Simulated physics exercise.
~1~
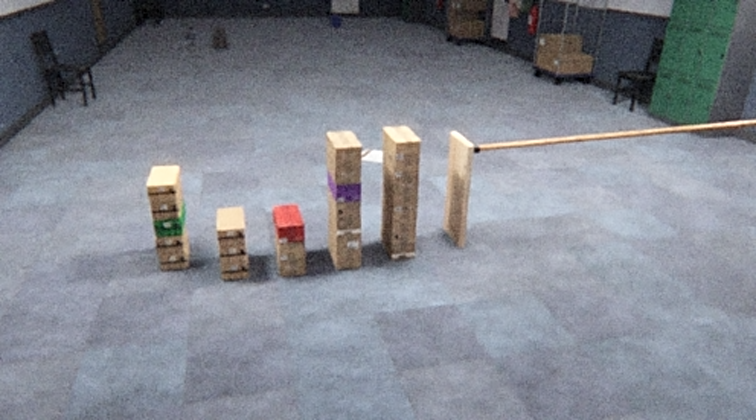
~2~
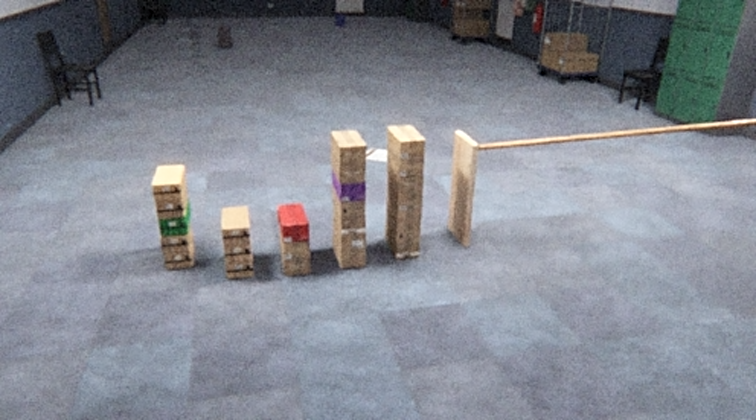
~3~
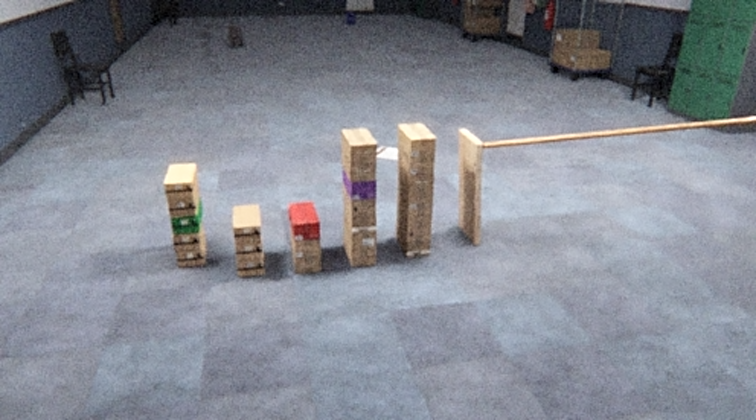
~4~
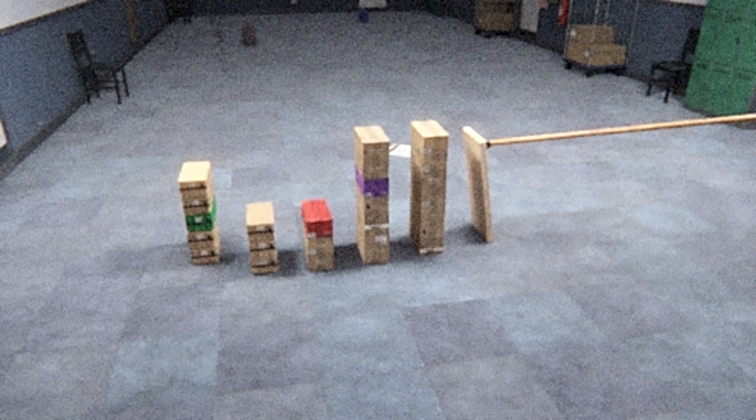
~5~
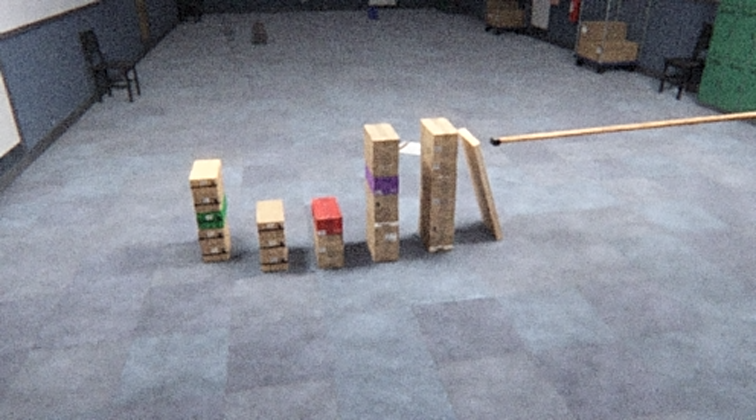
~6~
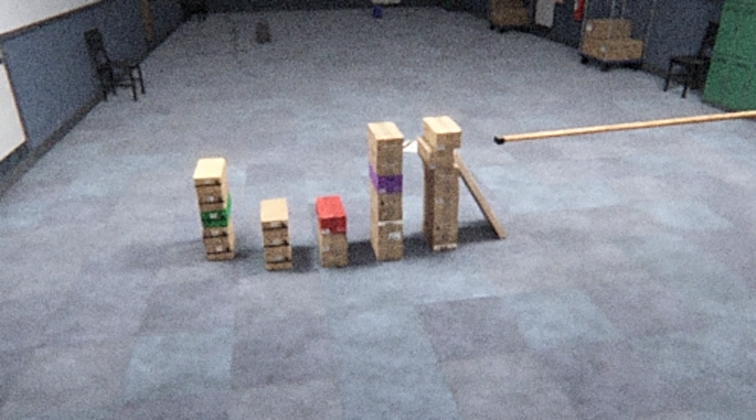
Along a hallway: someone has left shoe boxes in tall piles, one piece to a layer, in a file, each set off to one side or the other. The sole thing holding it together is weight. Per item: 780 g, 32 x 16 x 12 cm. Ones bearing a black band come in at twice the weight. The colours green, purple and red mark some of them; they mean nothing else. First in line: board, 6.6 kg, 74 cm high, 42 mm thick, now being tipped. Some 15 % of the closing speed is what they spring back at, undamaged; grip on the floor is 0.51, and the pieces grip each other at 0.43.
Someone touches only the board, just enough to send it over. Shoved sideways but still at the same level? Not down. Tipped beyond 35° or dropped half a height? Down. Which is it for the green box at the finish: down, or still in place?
Still in place.
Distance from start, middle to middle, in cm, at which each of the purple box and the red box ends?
Purple shifts 80 cm and red shifts 30 cm.
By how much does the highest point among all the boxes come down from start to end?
Roughly 24 cm.
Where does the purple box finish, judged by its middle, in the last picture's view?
I'd say its middle settles close to (267, 213).
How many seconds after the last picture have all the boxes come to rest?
That comes at about 2.0 s.
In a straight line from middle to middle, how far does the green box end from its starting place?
Roughly 2 centimetres.
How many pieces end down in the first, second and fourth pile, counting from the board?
Pile by pile it's first 7, second 7 and fourth 0.
Then, 0.27 s on from the sixth picture, board 44° from upright; none of the 25 boxes down, 8 disturbed; green box unmoved.
Then, 0.59 s on from the sixth picture, board 62° from upright; 4 of the 25 boxes down; green box unmoved; purple box tipped 16°.
Then, 0.85 s on from the sixth picture, board 69° from upright; 10 of the 25 boxes down; green box unmoved; purple box tipped 47°, 8 cm lower.
Then, 1.33 s on from the sixth picture, board 70° from upright; 14 of the 25 boxes down; green box unmoved; purple box tipped 25°, 17 cm lower.
Finally, board 71° from upright; 15 of the 25 boxes down; green box displaced 11 mm; red box tipped 31°, 7 cm lower; purple box tipped 9°, 19 cm lower. Seen by the last camera, middles, green box near (215, 209), red box near (287, 229).
